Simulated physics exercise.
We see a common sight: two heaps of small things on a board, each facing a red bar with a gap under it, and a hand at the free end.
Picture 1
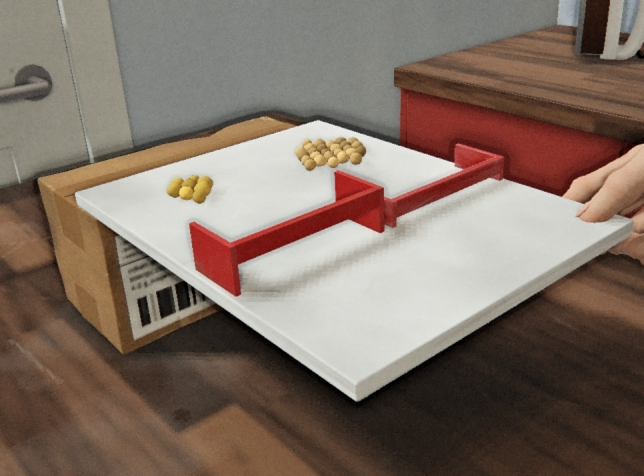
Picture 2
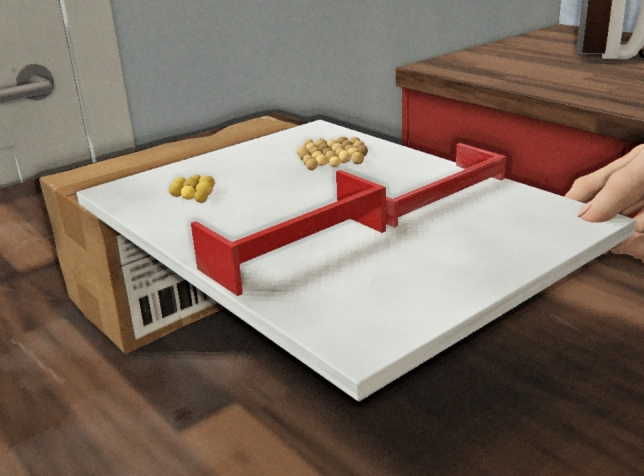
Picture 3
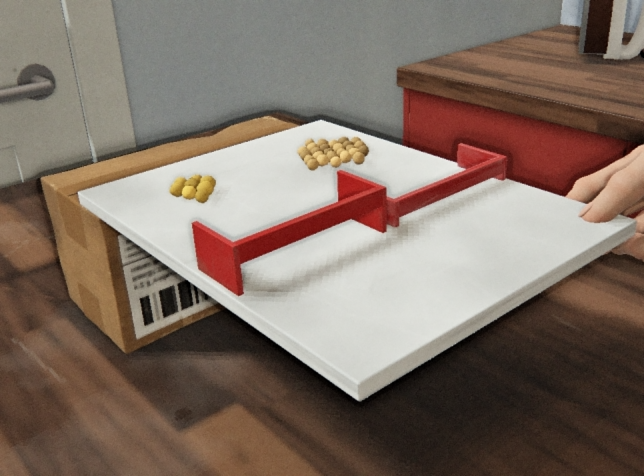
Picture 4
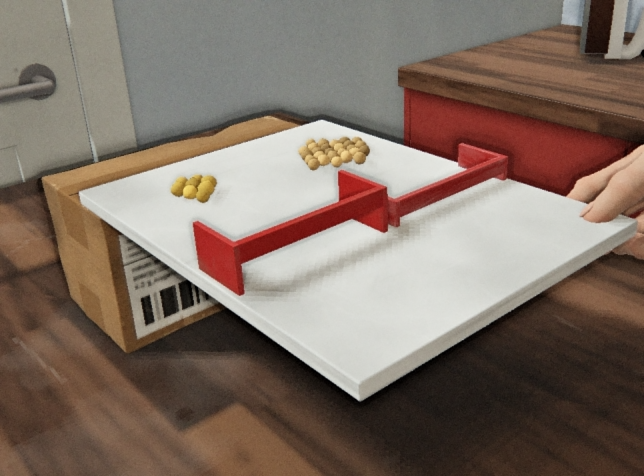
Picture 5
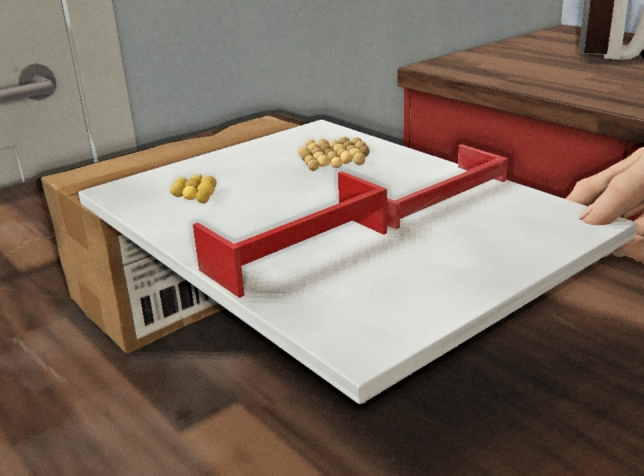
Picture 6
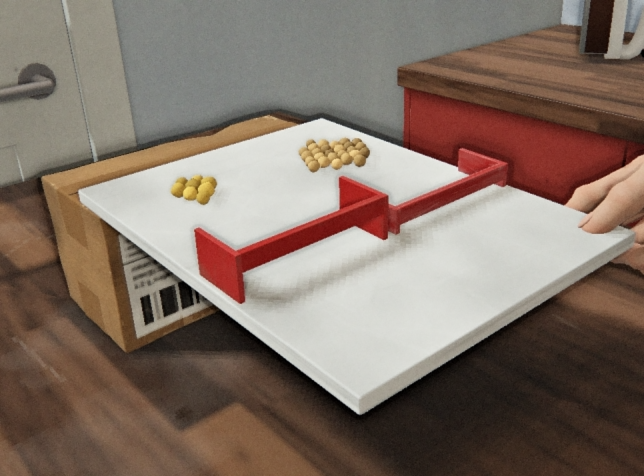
To begin with, a hand holds the right end of a white board resting on a cardboard box, with a small yellow heap and a larger tan heap behind two red bars. The board stays nearly still, then its held end dips slightly, while both heaps stay in place on it.
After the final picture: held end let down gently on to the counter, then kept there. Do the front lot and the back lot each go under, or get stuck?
Front lot: Under. Back lot: Stuck.
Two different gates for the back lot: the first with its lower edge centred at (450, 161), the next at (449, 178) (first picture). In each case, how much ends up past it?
I'd say around 100 in a hundred, and around 100 in a hundred after that.
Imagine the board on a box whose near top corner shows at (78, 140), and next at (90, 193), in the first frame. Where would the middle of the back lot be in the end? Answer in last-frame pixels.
Case 1 at (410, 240), case 2 at (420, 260).
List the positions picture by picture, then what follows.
The first picture shows held end of the board at (358, 376), level; box at (204, 220), nearly half as high as the board is long; front lot at (190, 187), a few puffed corn balls; back lot at (326, 153), some dried chickpeas; front gate at (311, 223), its slot higher than a piece; back gate at (449, 186), its slot lower than a piece.
The second picture shows held end of the board at (360, 375), level; back lot at (328, 153).
The third picture shows held end of the board at (360, 375), level; front lot at (193, 186).
The fourth picture shows held end of the board at (361, 375), level; back lot at (330, 153).
The fifth picture shows held end of the board at (361, 378), level; front lot at (194, 187).
The sixth picture shows held end of the board at (361, 389), down by 2°; box at (207, 219); front lot at (194, 187), not moving; back lot at (330, 154), not moving; front gate at (315, 231); back gate at (452, 192).
Then, 0.74 s past the last view, board sloping at 15°; front lot on its way down; back lot on its way down.
Then, 1.38 s past the last view, board sloping at 25°; front lot all past its gate; back lot has reached its gate.
Then, 1.94 s past the last view, board resting at 26°; front lot all past its gate; back lot has reached its gate.
Finally, board resting at 26°; front lot all past its gate; back lot gathered behind its gate.
